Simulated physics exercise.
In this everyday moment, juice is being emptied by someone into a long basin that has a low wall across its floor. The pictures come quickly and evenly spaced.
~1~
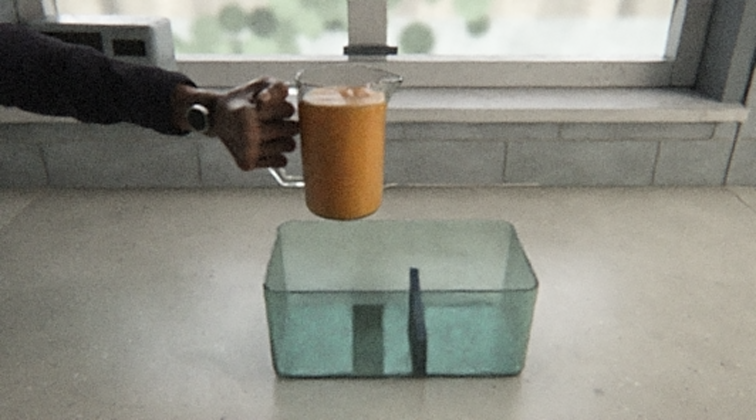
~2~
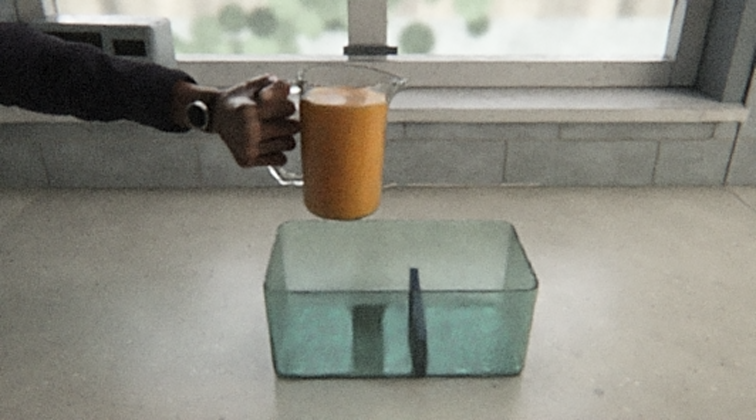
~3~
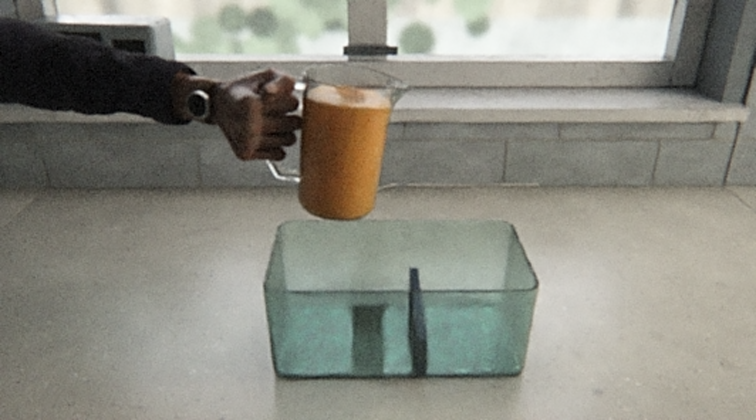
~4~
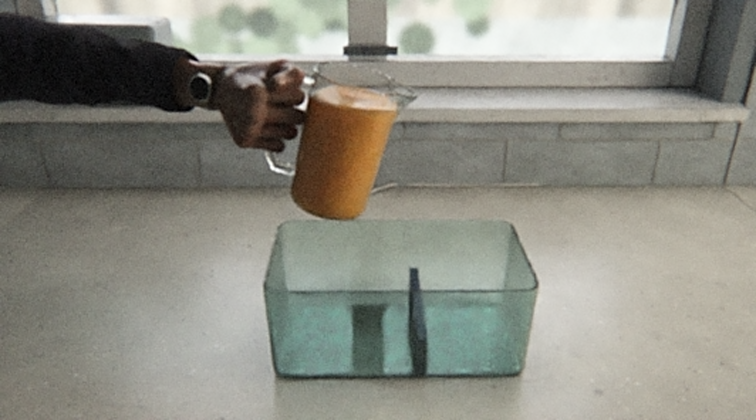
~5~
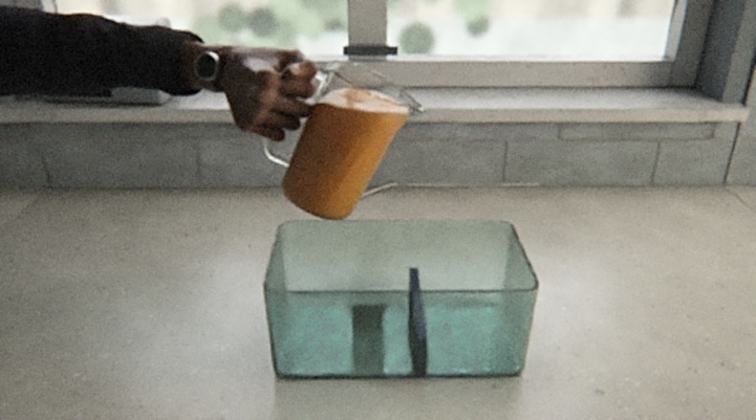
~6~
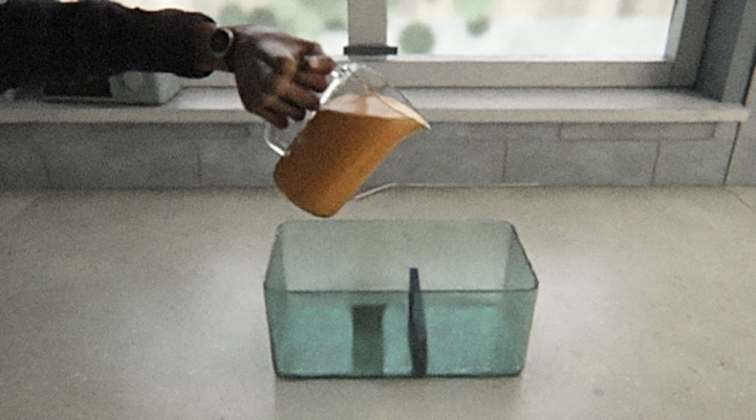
The clip opens with a hand wearing a watch holding a clear jug of orange juice upright above a long, greenish, see-through basin with a low dark wall inside. The hand slowly tilts the jug to the right, then leans it further, and the juice slides toward the spout while the basin stays still.
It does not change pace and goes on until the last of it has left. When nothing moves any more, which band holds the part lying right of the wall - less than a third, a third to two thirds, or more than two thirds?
It falls in the band more than two thirds.
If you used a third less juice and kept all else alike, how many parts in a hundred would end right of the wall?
I'd put it at around 90 %.
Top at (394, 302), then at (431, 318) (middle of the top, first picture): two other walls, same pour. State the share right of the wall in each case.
In order, some 85 and 60 in a hundred.
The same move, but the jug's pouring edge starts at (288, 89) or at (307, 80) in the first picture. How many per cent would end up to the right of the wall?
5 and 5 per cent.
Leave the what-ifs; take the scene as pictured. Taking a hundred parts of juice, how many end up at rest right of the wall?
85 % or thereabouts.
A moment on, the jug is tipped right over and 60 per cent is still to pour, 0 is left of the wall and 19 right of it.
Next, the jug is tipped right over and 12 per cent is still to pour, 5 is left of the wall and 67 right of it.
Then the jug is tipped right over and 0 per cent is still to pour, 10 is left of the wall and 85 right of it.
Later the jug is tipped right over and 0 per cent is still to pour, 10 is left of the wall and 86 right of it.
Finally, 10 per cent lies left of the wall, 86 right of it and 4 outside.
